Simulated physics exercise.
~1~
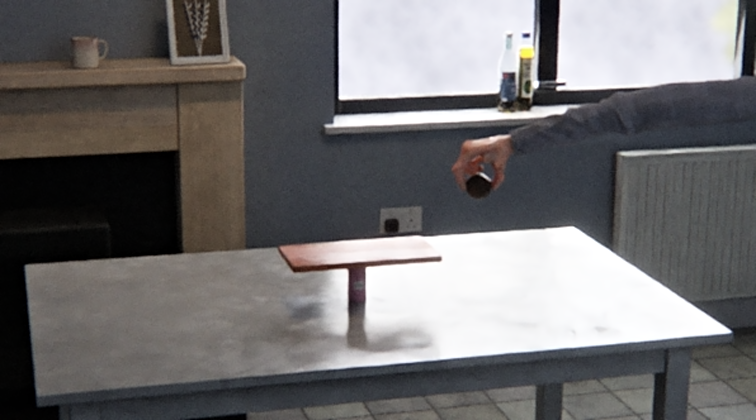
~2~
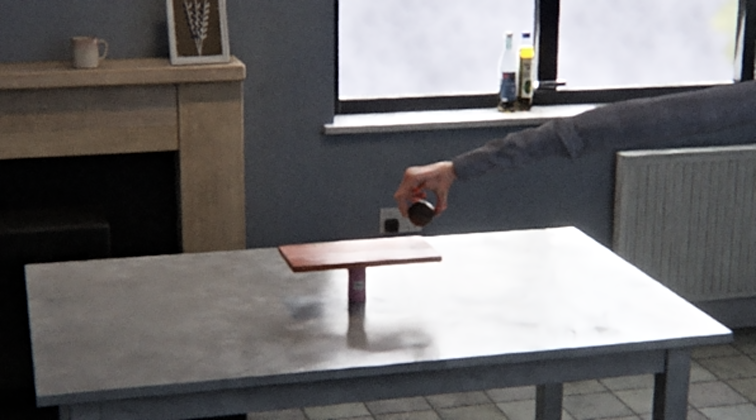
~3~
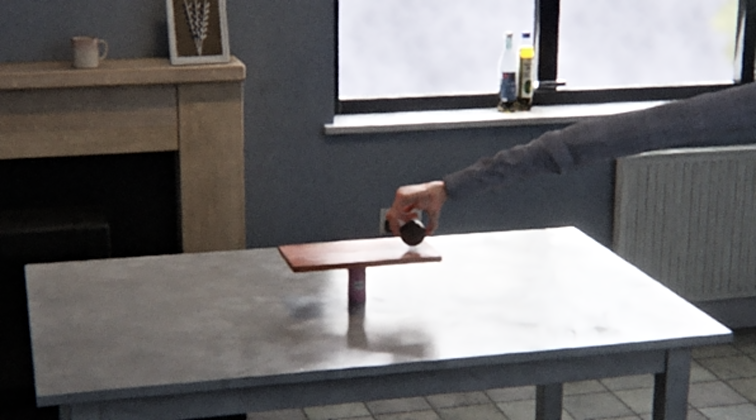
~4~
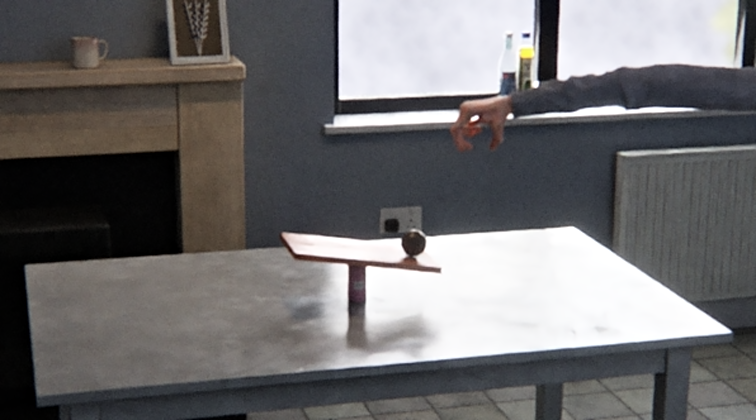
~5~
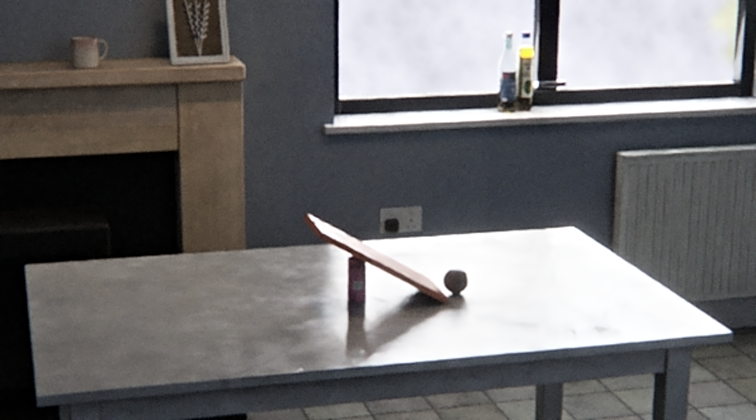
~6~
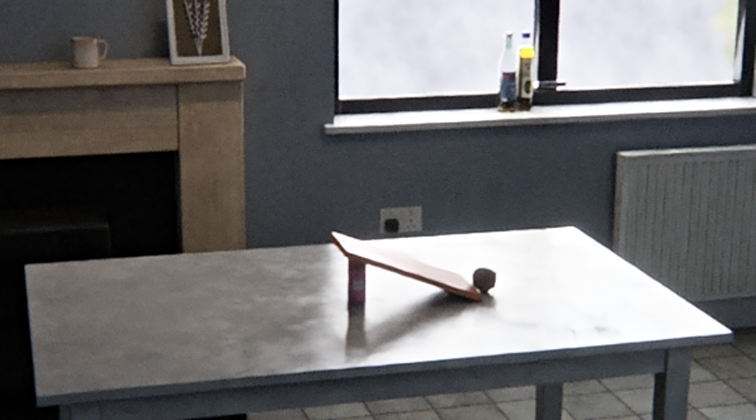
A hand holding a small, dark, round onion reaches in from the right, over a grey table where an orange board lies balanced across a small upright shaker. It moves left and lowers the onion onto the right part of the board. The fingers let go and the hand draws back as the board begins to tip down to the right. The board then tilts steeply, and the onion ends up on the tabletop beside its lowered end. Finally, both shift farther right, leaving the board slanting from the still-standing shaker down to the table, with the onion by its lower end.
